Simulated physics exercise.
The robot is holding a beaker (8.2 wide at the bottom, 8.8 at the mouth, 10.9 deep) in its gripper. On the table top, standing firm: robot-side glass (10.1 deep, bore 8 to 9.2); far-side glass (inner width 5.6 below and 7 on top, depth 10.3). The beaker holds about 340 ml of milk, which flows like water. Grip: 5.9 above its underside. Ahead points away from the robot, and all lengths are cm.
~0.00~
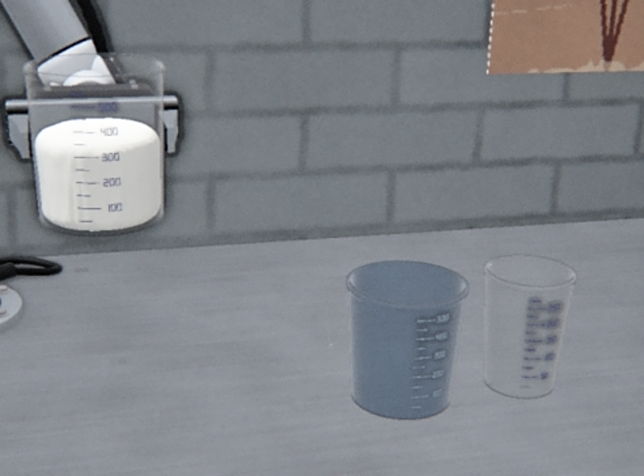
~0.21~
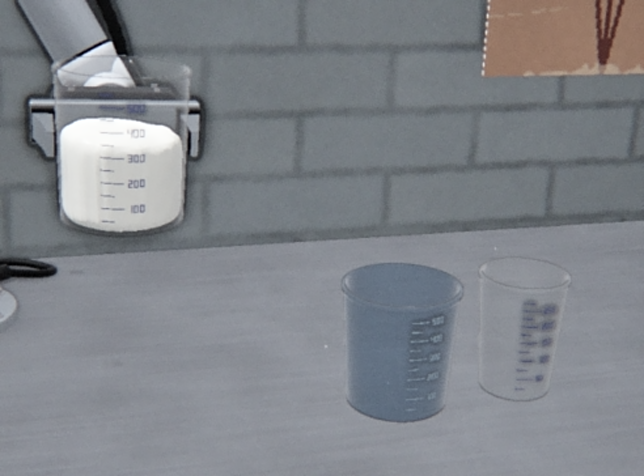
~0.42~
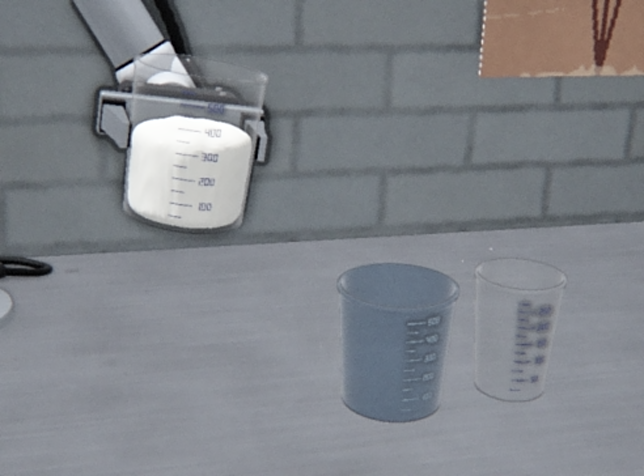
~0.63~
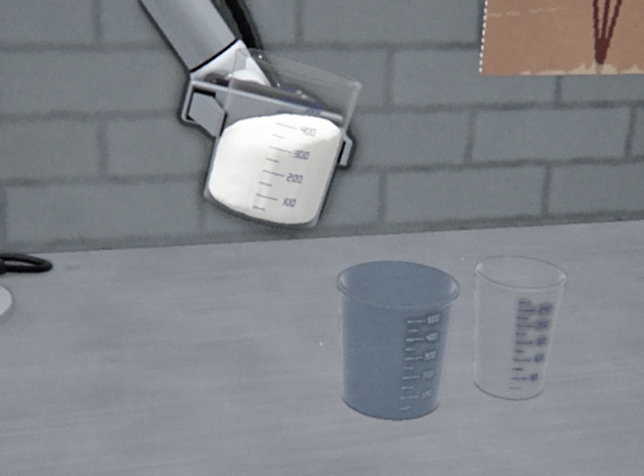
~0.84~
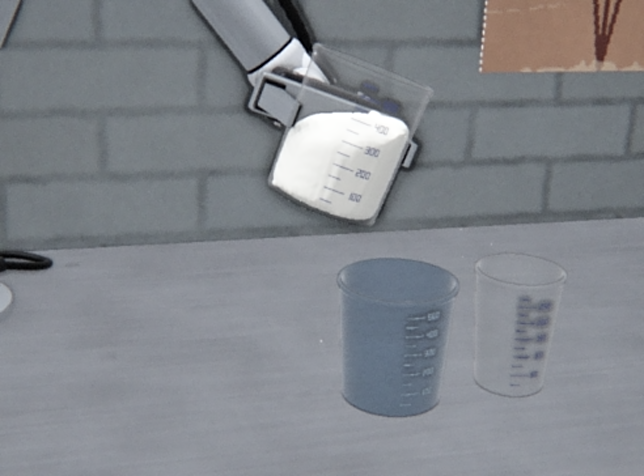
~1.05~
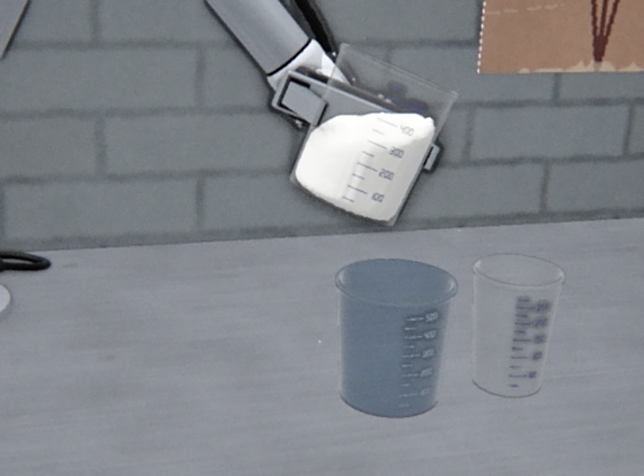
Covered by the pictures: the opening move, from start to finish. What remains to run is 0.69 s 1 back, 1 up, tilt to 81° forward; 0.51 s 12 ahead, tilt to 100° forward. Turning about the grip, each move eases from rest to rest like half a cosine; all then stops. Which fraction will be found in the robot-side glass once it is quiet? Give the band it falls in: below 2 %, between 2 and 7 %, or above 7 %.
The share falls below 2 %.
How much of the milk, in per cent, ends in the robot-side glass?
The figure is roughly 0 per cent.
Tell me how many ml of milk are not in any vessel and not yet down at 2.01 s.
Estimate: About 20 ml.
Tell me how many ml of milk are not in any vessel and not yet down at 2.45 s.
25 ml.
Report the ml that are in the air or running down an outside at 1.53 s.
5 ml.
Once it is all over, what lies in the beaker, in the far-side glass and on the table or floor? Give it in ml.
Roughly 0 ml, 120 ml and 220 ml.
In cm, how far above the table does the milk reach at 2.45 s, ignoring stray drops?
Height: Roughly 19 cm.
After 1.53 s, tilted 69° forward, liquid up to 25 above the table; 340 ml in the beaker, 5 ml in the air or running down outside.
After 2.01 s, tilted 91° forward, liquid up to 38 above the table; 180 ml in the beaker, 125 ml in the far-side glass, 20 ml on the table or floor, 20 ml in the air or running down outside.
After 2.45 s, tilted 100° forward, liquid up to 37 above the table; 190 ml on the table or floor, 120 ml in the far-side glass, 5 ml in the beaker, 25 ml in the air or running down outside.
After 3.25 s, tilted 100° forward, liquid up to 5 above the table; 225 ml on the table or floor, 120 ml in the far-side glass.
In the end, 225 ml on the table or floor, 120 ml in the far-side glass. That is 0 % in the robot-side glass.
